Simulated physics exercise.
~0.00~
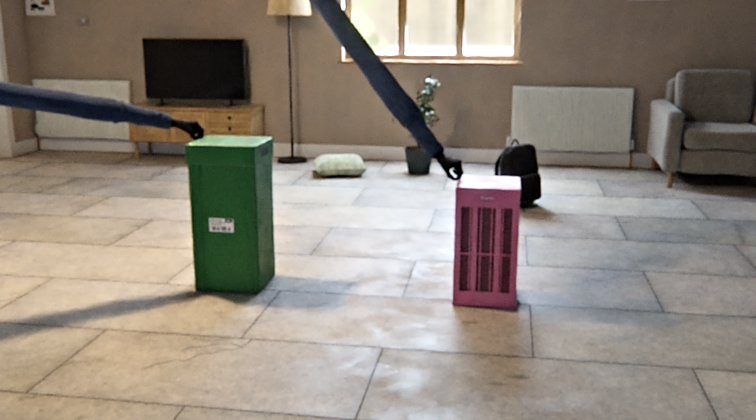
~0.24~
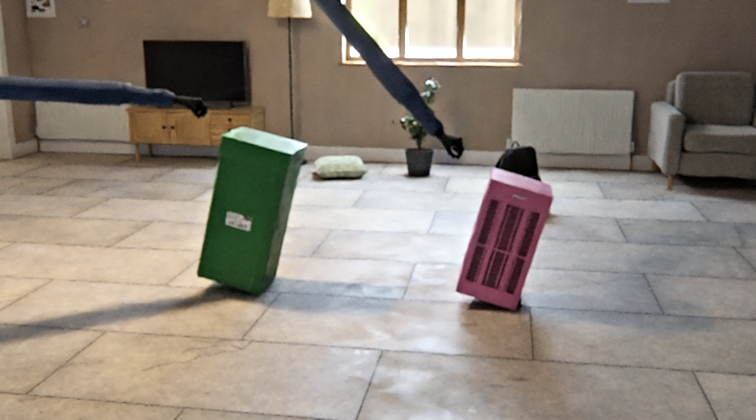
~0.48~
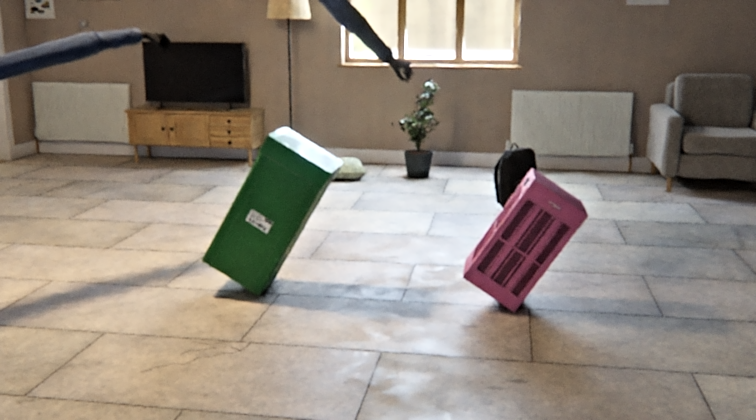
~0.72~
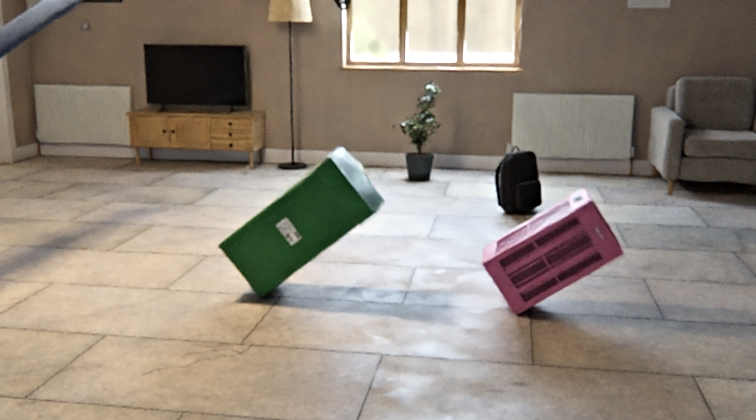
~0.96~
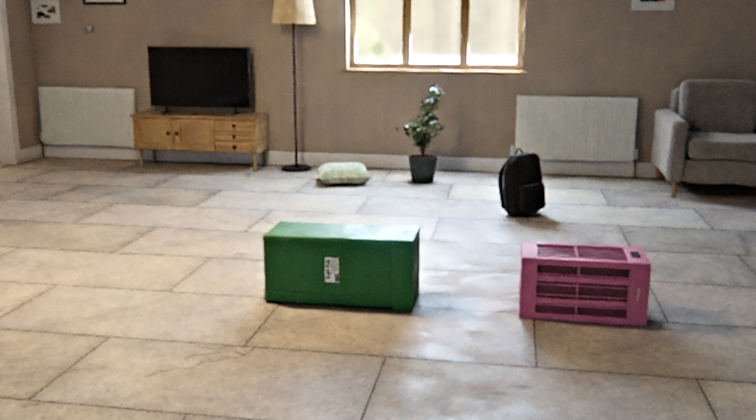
At the start, a green box and a pink box with dark slots stand upright on a tiled living room floor, each with a dark hand at its top, reaching in on a blue sleeve. Both boxes tip to the right, and the hands come away from them and draw back. With the arms pulling out of view, the boxes keep leaning further over, pivoting on their lower right edges. Both then topple completely. At the end, the green box and the pink box lie on their sides, with no hands in sight.
